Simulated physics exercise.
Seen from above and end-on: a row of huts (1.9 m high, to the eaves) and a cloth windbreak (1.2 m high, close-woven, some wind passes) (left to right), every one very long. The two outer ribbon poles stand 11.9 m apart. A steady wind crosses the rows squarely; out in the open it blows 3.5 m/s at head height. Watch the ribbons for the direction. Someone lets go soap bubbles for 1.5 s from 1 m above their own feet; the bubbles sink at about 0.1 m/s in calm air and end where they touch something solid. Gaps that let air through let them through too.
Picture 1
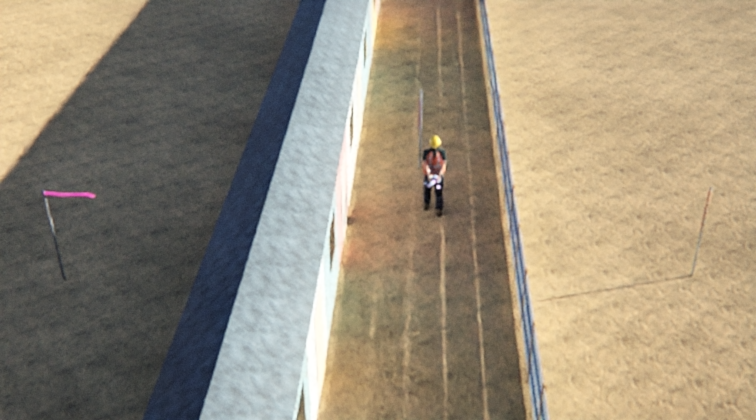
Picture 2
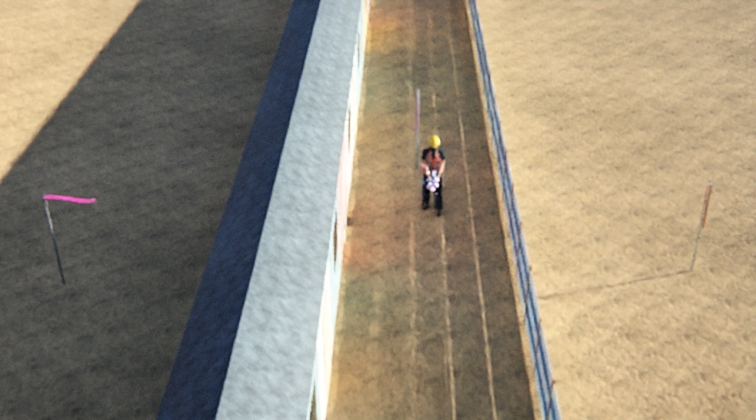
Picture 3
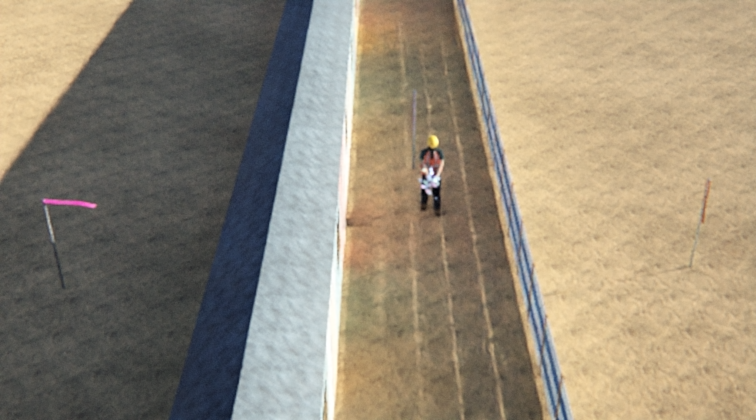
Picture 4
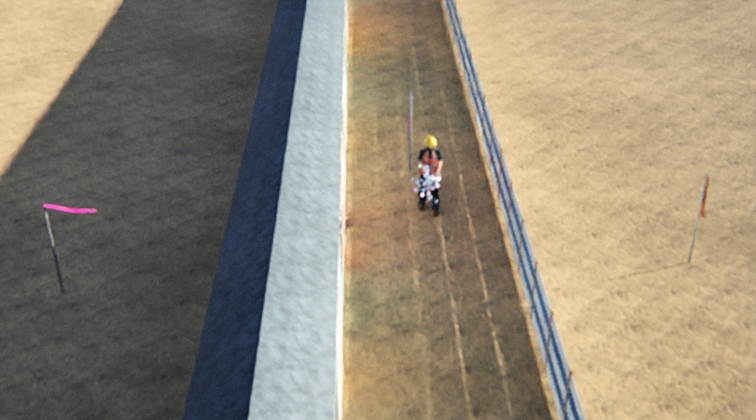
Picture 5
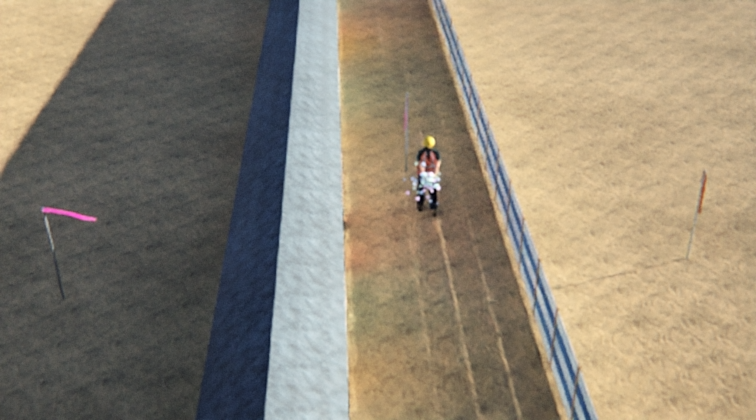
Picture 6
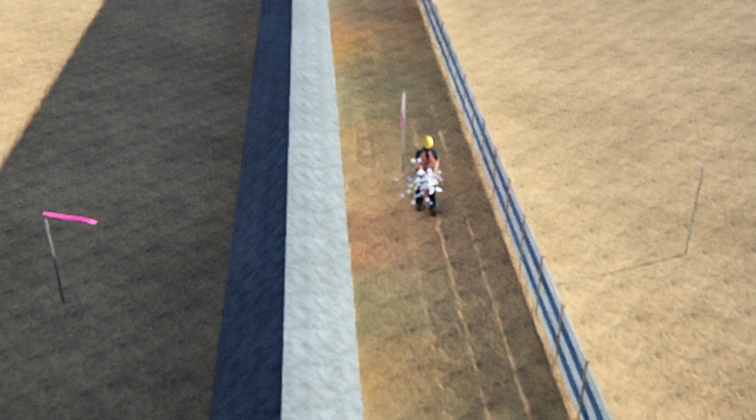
On bare sandy ground between a long pale wall and a fence, a yellow-topped figure stands as white bubbles spread slightly leftward.
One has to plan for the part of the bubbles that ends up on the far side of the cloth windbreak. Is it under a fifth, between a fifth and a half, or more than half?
It is between a fifth and a half that ends up on the far side.
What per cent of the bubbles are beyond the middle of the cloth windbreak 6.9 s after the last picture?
About 5 %.
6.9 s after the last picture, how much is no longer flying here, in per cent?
Near 20 %.
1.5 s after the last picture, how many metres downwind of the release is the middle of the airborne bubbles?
Roughly 0.5 m.
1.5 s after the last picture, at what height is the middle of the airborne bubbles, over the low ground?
About 1.0 m.
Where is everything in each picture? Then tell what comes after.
The left ribbon ends at (94, 196), leaning 85 degrees to the right and the bubbles in the air span x = 430 to 440 around y = 180, in the first frame.
The right ribbon ends at (701, 227), hanging almost straight and the bubbles in the air span x = 425 to 435 around y = 180, in the second frame.
The bubbles in the air span x = 425 to 440 around y = 180 and the top of the cloth windbreak crosses (510, 173), in the third frame.
The left ribbon ends at (95, 211), leaning 80 degrees to the right and the bubbles in the air span x = 420 to 435 around y = 180, in the fourth frame.
The right ribbon ends at (699, 213), hanging almost straight and the bubbles in the air span x = 415 to 435 around y = 180, in the fifth frame.
The inner ribbon ends at (401, 132), hanging almost straight, the bubbles in the air span x = 410 to 435 around y = 180 and the top of the row of huts crosses (290, 115), in the sixth frame.
Then, 1.5 s after the last picture, 0 % is no longer flying here, and 0 % is beyond the cloth windbreak; the middle of what still flies is 1.0 m above the low ground, near (415, 184).
Then, 3.0 s after the last picture, 0 % is no longer flying here, and 0 % is beyond the cloth windbreak; the middle of what still flies is 1.0 m above the low ground, near (404, 184).
Then, 6.9 s after the last picture, 19 % is no longer flying here, and 7 % is beyond the cloth windbreak; the middle of what still flies is 1.2 m above the low ground, near (391, 176).
Then, 19.0 s after the last picture, 63 % is no longer flying here, and 30 % is beyond the cloth windbreak; the middle of what still flies is 1.6 m above the low ground, near (558, 147).
Then, 44.0 s after the last picture, 96 % is no longer flying here, and 35 % is beyond the cloth windbreak.
